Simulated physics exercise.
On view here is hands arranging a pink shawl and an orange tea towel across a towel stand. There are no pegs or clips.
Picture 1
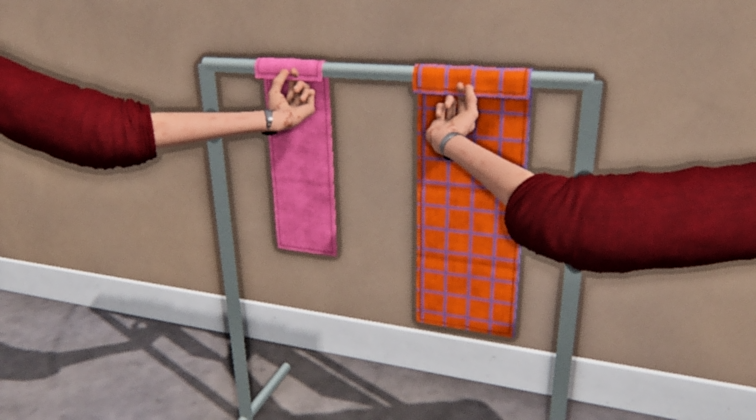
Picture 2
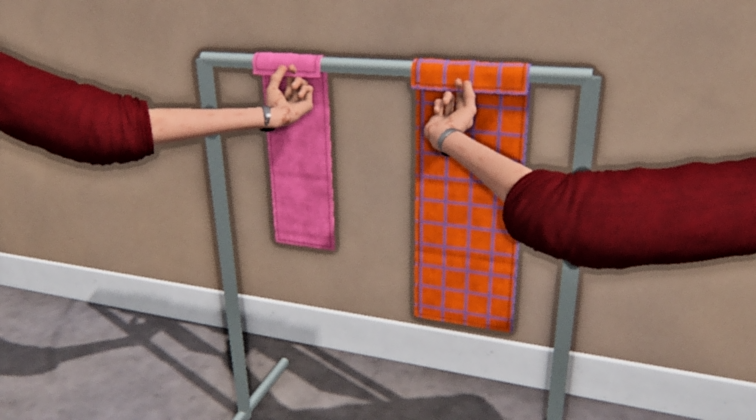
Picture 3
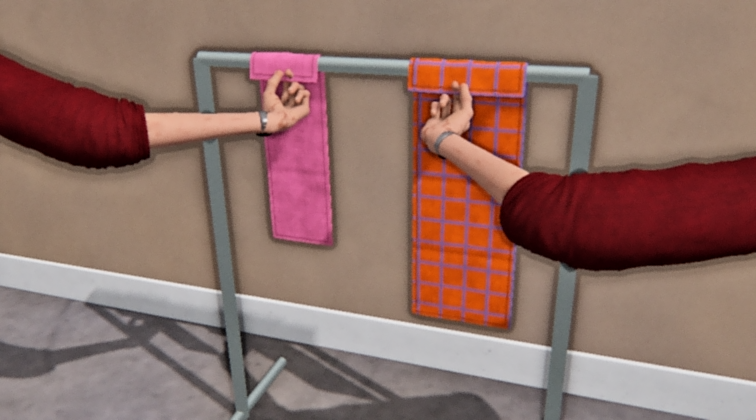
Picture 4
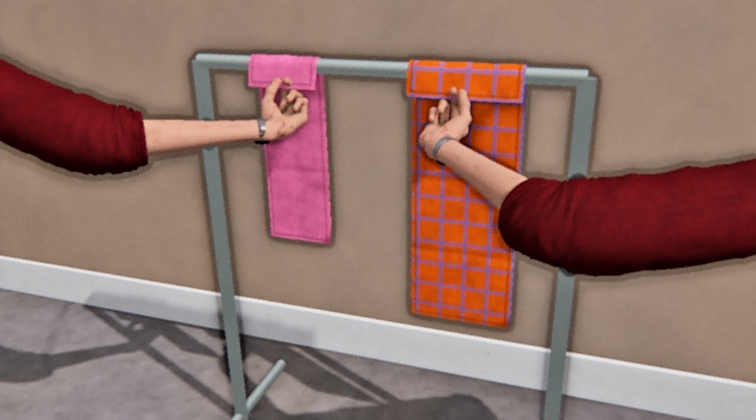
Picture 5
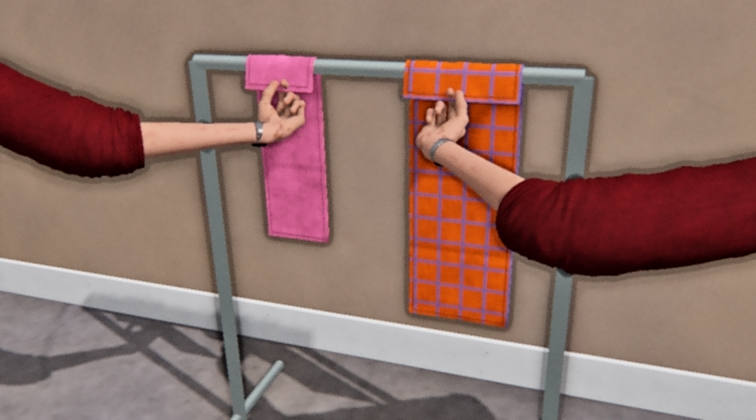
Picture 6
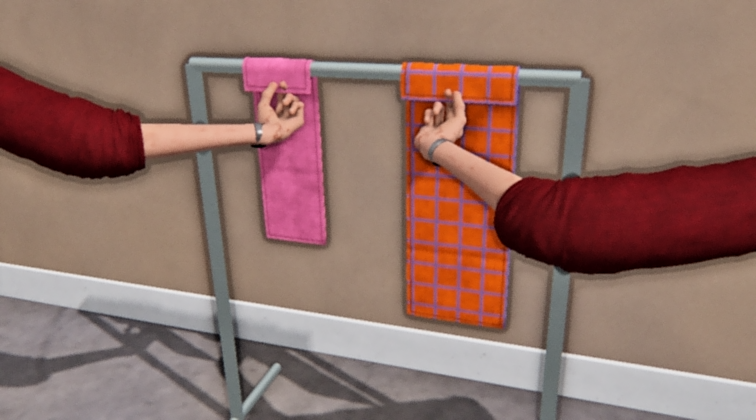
Two hands draw the short front flaps of pink and orange cloths slightly down.
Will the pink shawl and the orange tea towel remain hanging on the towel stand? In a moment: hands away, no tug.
One by one: The pink shawl is going to lose its hold, the orange tea towel is going to lose its hold.
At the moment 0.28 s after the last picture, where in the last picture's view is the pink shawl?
At about (293, 196).
Then, 0.28 s after the last picture, shawl clear of the rail and dropping near (293, 196); tea towel clear of the rail and dropping near (457, 236).
Then, 0.48 s after the last picture, shawl clear of the rail and dropping near (306, 356); tea towel clear of the rail and dropping near (454, 387).
Then, 0.70 s after the last picture, shawl in a heap on the floor; tea towel in a heap on the floor.
At rest, shawl in a heap on the floor; tea towel in a heap on the floor. The pink shawl is pulled off by its long side and the orange tea towel slides off.
